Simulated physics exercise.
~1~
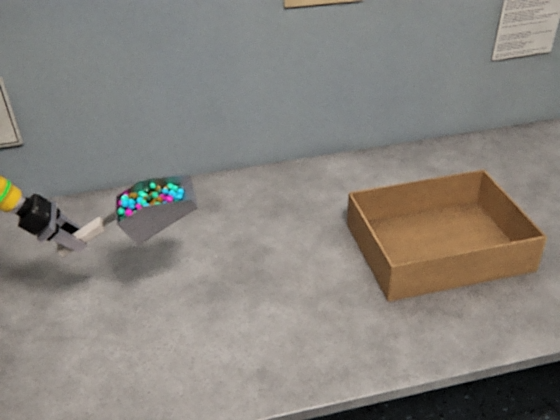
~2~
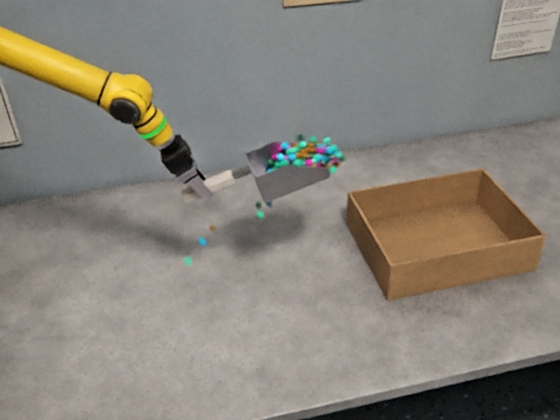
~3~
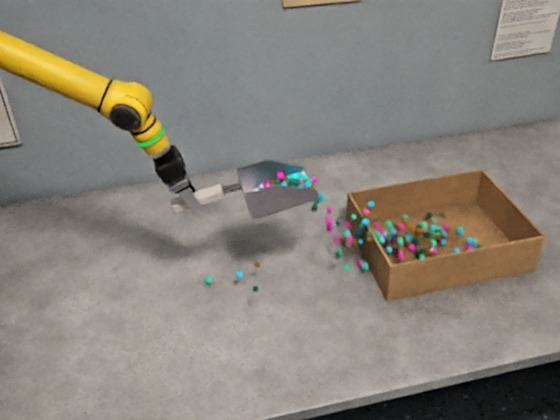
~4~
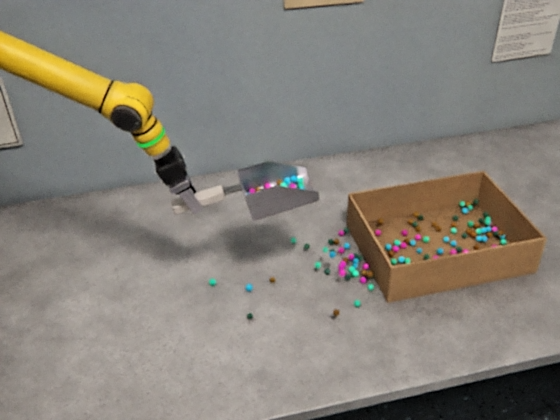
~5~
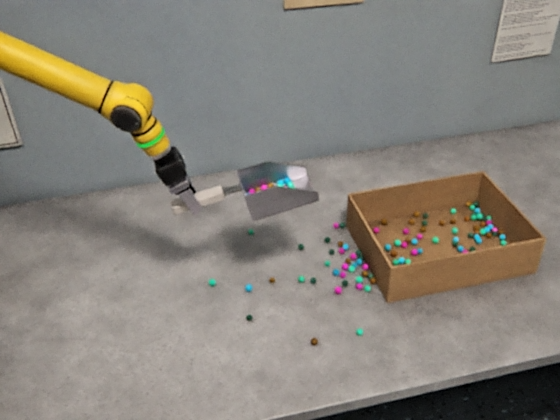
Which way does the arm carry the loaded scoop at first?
It carries the scoop to the right, towards the cardboard box.
